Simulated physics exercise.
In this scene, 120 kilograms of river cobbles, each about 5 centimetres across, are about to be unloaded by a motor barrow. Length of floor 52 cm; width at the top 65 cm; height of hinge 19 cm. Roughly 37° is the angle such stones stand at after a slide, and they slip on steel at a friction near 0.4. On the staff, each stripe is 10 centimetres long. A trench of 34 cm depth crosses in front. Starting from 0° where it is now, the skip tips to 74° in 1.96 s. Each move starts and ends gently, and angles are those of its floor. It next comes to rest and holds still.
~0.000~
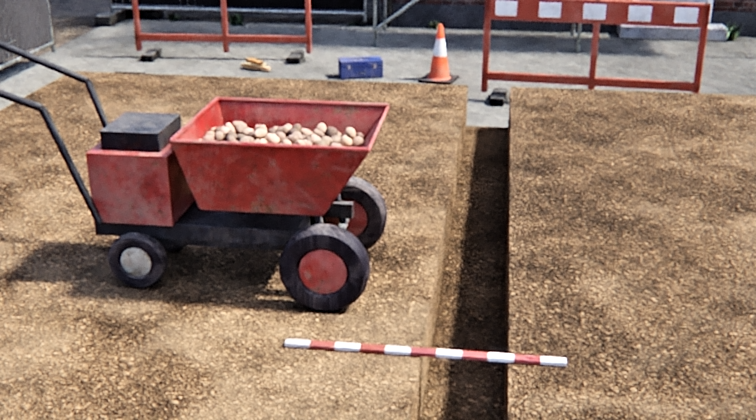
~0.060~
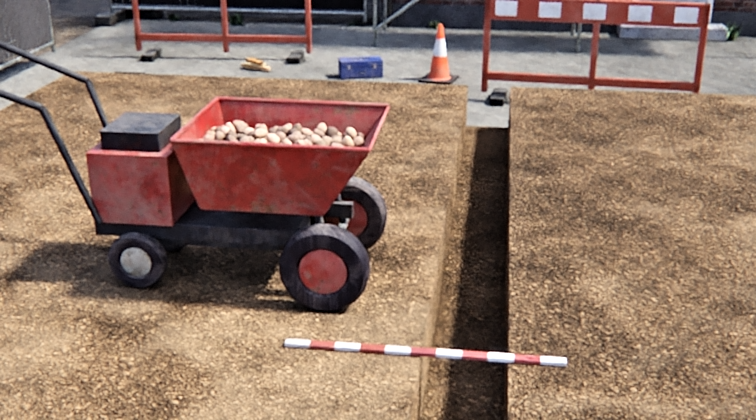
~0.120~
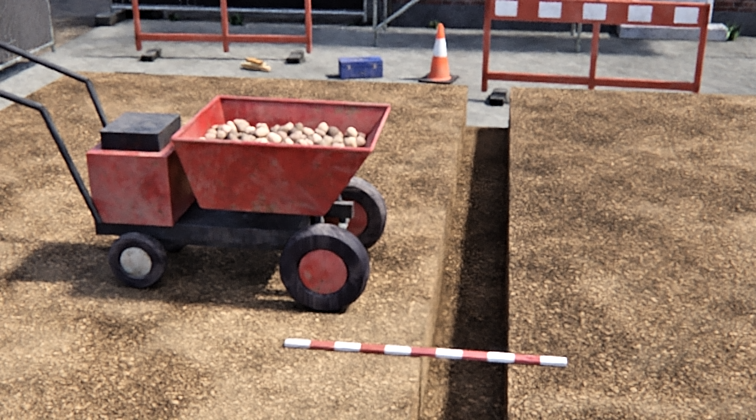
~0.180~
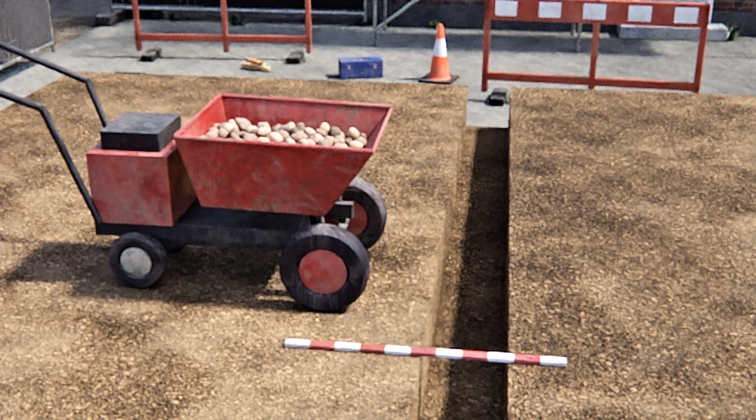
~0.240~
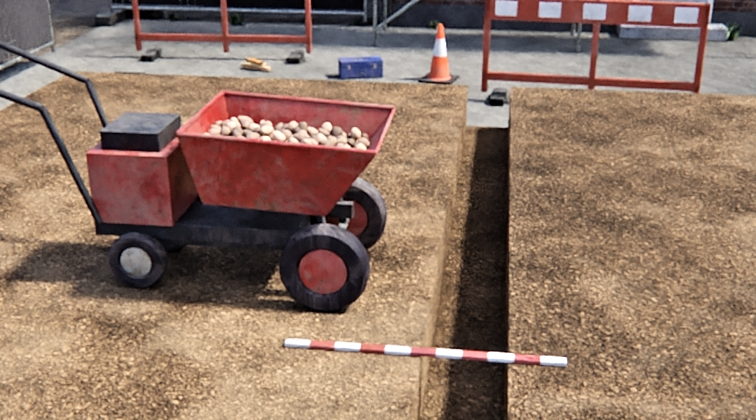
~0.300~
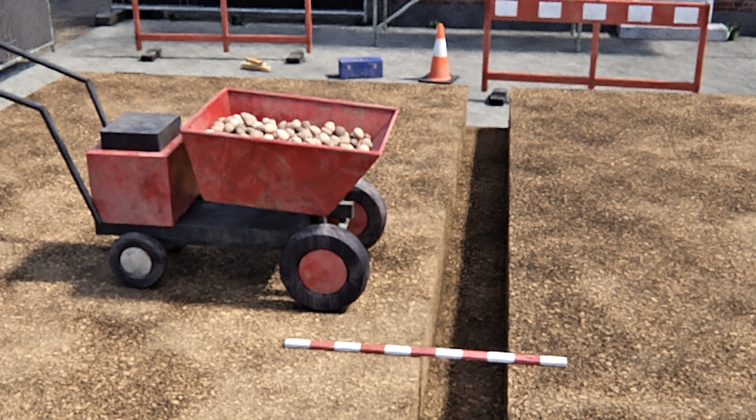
A red motor barrow stands beside a trench as its stone-filled skip tilts slightly to the right.
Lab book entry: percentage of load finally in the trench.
Approx. 78 percent.
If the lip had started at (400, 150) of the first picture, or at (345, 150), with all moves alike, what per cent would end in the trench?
It comes to about 45 and 95 in a hundred.
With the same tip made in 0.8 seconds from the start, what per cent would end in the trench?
Roughly 60% would finish there.
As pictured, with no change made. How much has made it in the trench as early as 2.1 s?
I'd say near 30 per cent at that time.
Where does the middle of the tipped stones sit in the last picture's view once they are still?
Roughly at (485, 333).
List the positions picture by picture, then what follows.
The skip is at 0°, its lip at (369, 150); the top of the load is at (262, 133), in the first picture.
Lip at (369, 150), floor tilted 0°, highest stones at (262, 132); the stones move at 0.1 m/s on average, in the second picture.
The skip is at 1°, its lip at (370, 151); the top of the load is at (263, 132); the stones move at 0.1 m/s on average, in the third picture.
The skip is at 2°, its lip at (373, 152); the top of the load is at (255, 130); the stones move at 0.2 m/s on average, in the fourth picture.
Lip at (376, 153), floor tilted 3°, highest stones at (257, 129); the stones move at 0.2 m/s on average, in the fifth picture.
Lip at (379, 155), floor tilted 5°, highest stones at (247, 125); the stones move at 0.2 m/s on average, in the sixth picture.
After 1.5 s the floor is at 62°; 100 % in the skip; the foremost stones are at (475, 235).
After 2.1 s the floor is at 74°; 52 % in the skip, 31 % in the trench, 17 % past the trench; the foremost stones are at (603, 286).
After 2.4 s the floor is at 74°; 28 % in the skip, 50 % in the trench, 23 % past the trench; the foremost stones are at (660, 289).
After 4.4 s the floor is at 74°; 0 % in the skip, 78 % in the trench, 22 % past the trench; the foremost stones are at (679, 291).
